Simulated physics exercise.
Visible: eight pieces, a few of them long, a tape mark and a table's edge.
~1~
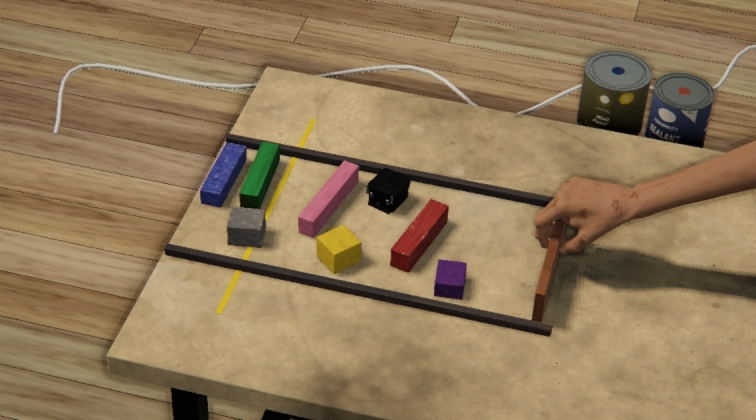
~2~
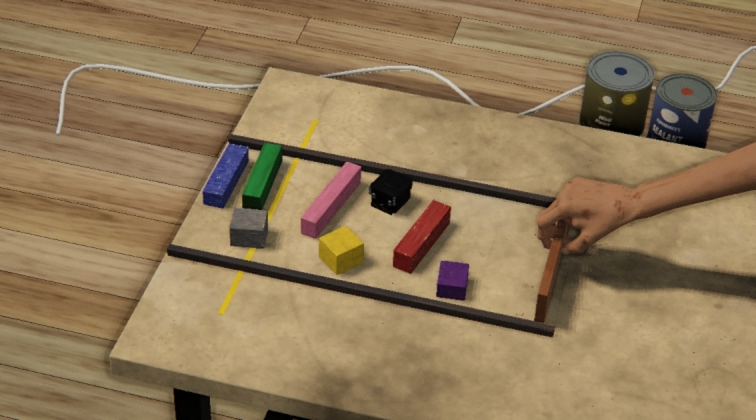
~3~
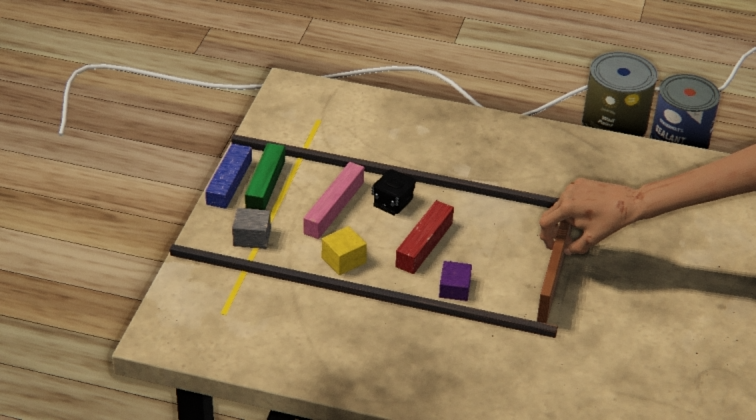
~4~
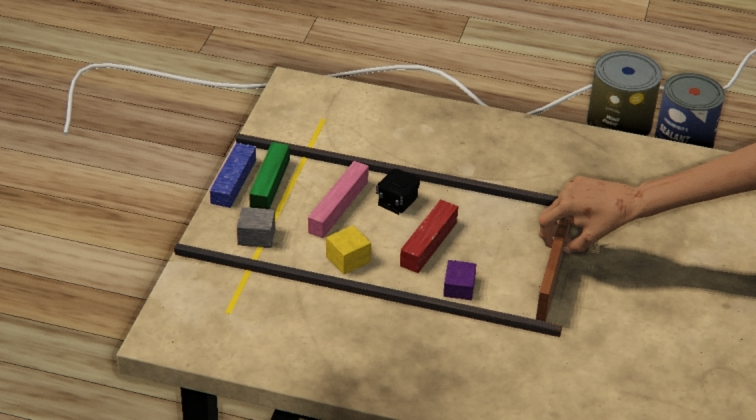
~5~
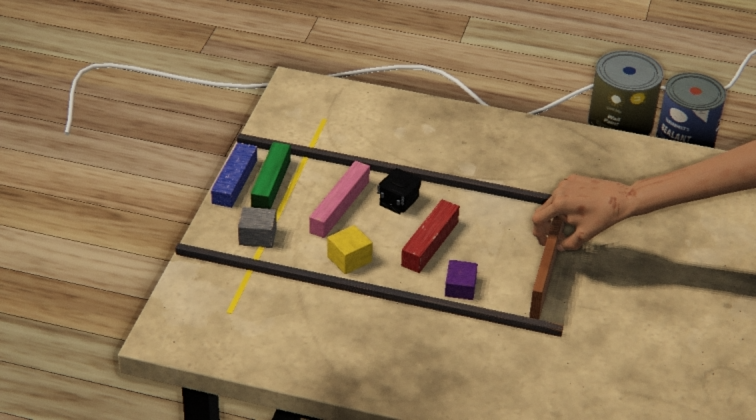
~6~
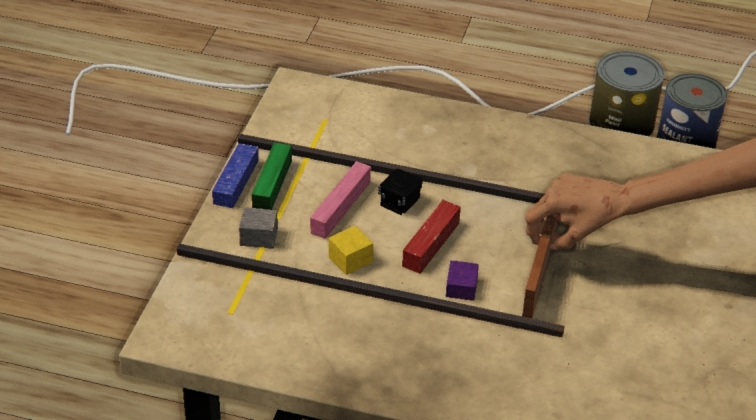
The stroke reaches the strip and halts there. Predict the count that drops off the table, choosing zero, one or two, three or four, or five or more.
Band: One to two.
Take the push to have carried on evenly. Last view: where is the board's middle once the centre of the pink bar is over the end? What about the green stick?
Approx. (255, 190) for the first, approx. (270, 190) for the second.
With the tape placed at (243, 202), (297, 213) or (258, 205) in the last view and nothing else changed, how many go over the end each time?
In order, 5, 0 and 3.
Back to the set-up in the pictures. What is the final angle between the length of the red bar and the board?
Some 20 degrees.
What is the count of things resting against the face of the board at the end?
That number would be 3.
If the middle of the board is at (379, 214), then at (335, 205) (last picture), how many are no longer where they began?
Tally: 5; 6.
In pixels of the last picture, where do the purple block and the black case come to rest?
Reading them off: First (251, 236); then (287, 157).
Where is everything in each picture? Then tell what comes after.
In the first frame, blue bar (224, 175); green stick (260, 177); grey block (246, 227); board (554, 251); tape (270, 209).
In the second frame, green stick (263, 177); purple block (453, 280).
In the third frame, grey block (252, 228); red bar (425, 237).
In the fourth frame, blue bar (233, 175); black case (398, 192).
In the fifth frame, green stick (271, 176); pink bar (340, 199).
In the sixth frame, blue bar (236, 175); green stick (272, 177); grey block (259, 228); board (545, 247); tape (282, 210).
Soon after, none off yet; blue bar at rest near (236, 175); green stick at rest near (272, 177); grey block at rest near (259, 228).
In the end, the number that fall off is one or two; gone, blue bar.
